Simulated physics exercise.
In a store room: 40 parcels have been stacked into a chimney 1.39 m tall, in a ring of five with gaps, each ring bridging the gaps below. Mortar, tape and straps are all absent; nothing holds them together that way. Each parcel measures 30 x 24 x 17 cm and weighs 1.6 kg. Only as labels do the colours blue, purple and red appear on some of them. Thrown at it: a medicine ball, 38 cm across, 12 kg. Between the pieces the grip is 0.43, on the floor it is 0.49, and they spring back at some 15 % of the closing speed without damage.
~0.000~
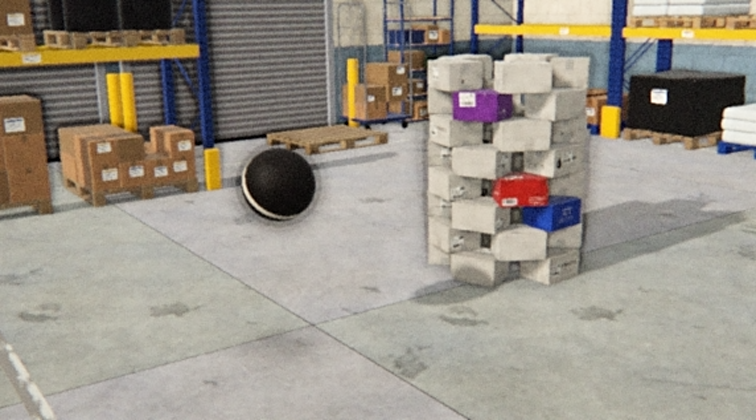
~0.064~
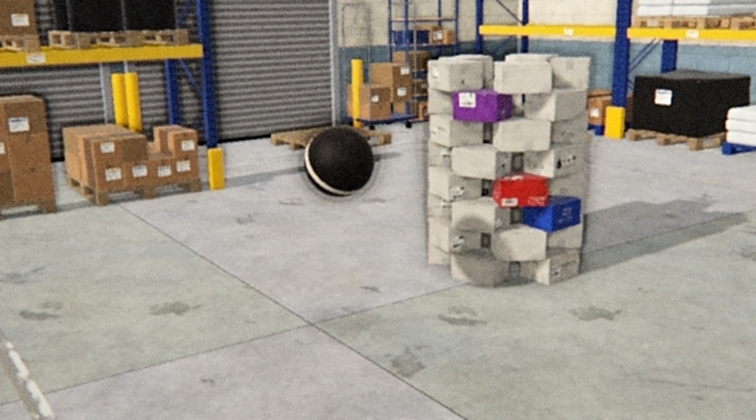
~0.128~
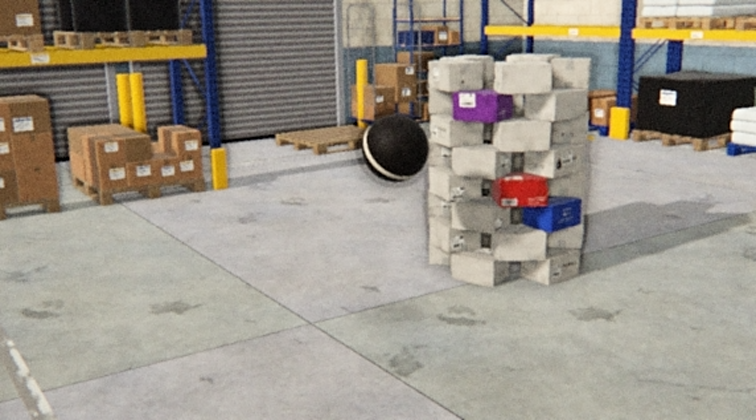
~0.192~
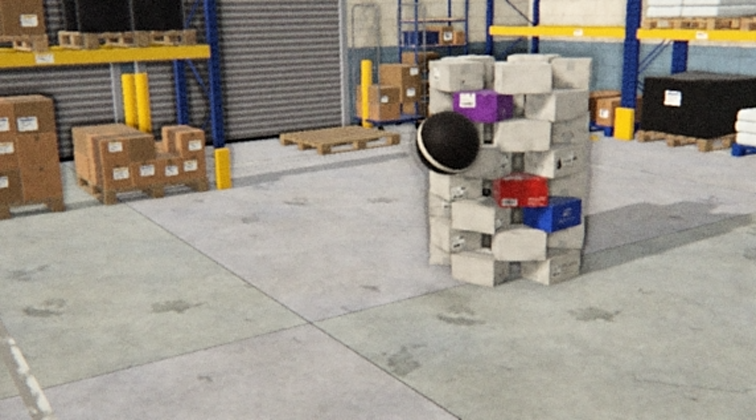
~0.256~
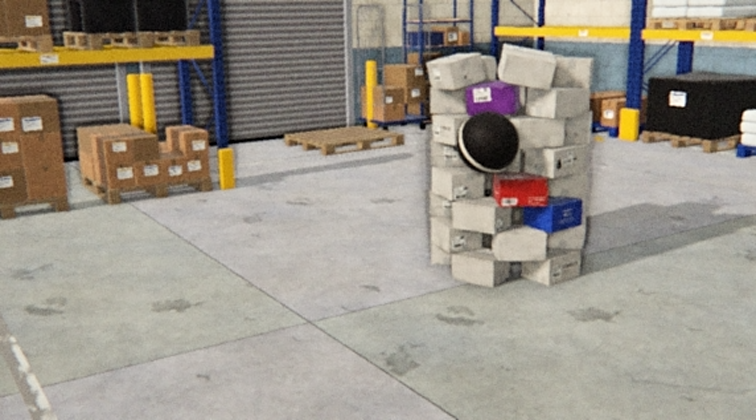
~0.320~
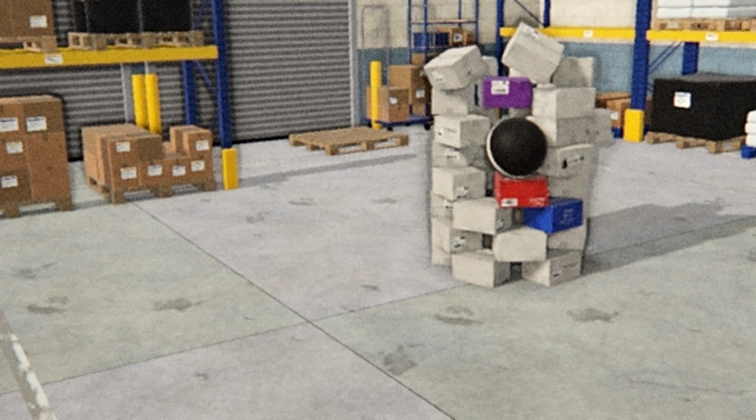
In this clip, a black ball with a pale stripe flies from left to right through a warehouse and strikes a stack of mostly white parcels, shoving a purple one out of place as parcels at the top tilt.
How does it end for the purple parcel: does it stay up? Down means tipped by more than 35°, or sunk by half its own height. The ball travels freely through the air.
It does not; it ends up down.
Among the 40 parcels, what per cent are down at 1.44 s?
By then 50 %.
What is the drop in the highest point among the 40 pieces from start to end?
Some 55 cm lower.
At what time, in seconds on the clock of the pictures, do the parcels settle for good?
Around 3.0 seconds.
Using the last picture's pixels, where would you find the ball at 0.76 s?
Near (627, 156).
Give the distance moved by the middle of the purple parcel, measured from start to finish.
About 80 cm from where it started.
After 0.76 s, ball still moving; 8 of the 40 parcels down; purple parcel 59° from how it stood, 45 cm lower; red parcel 13 cm from its place.
After 1.44 s, ball still moving; 20 of the 40 parcels down; purple parcel 73° from how it stood, 69 cm lower; red parcel 13 cm from its place.
In the end (3.0 s), ball rolling away; 22 of the 40 parcels down; purple parcel 73° from how it stood, 69 cm lower; red parcel 13 cm from its place; blue parcel 24 mm from its place. From the last view, middles, purple parcel near (497, 199), red parcel near (539, 188).
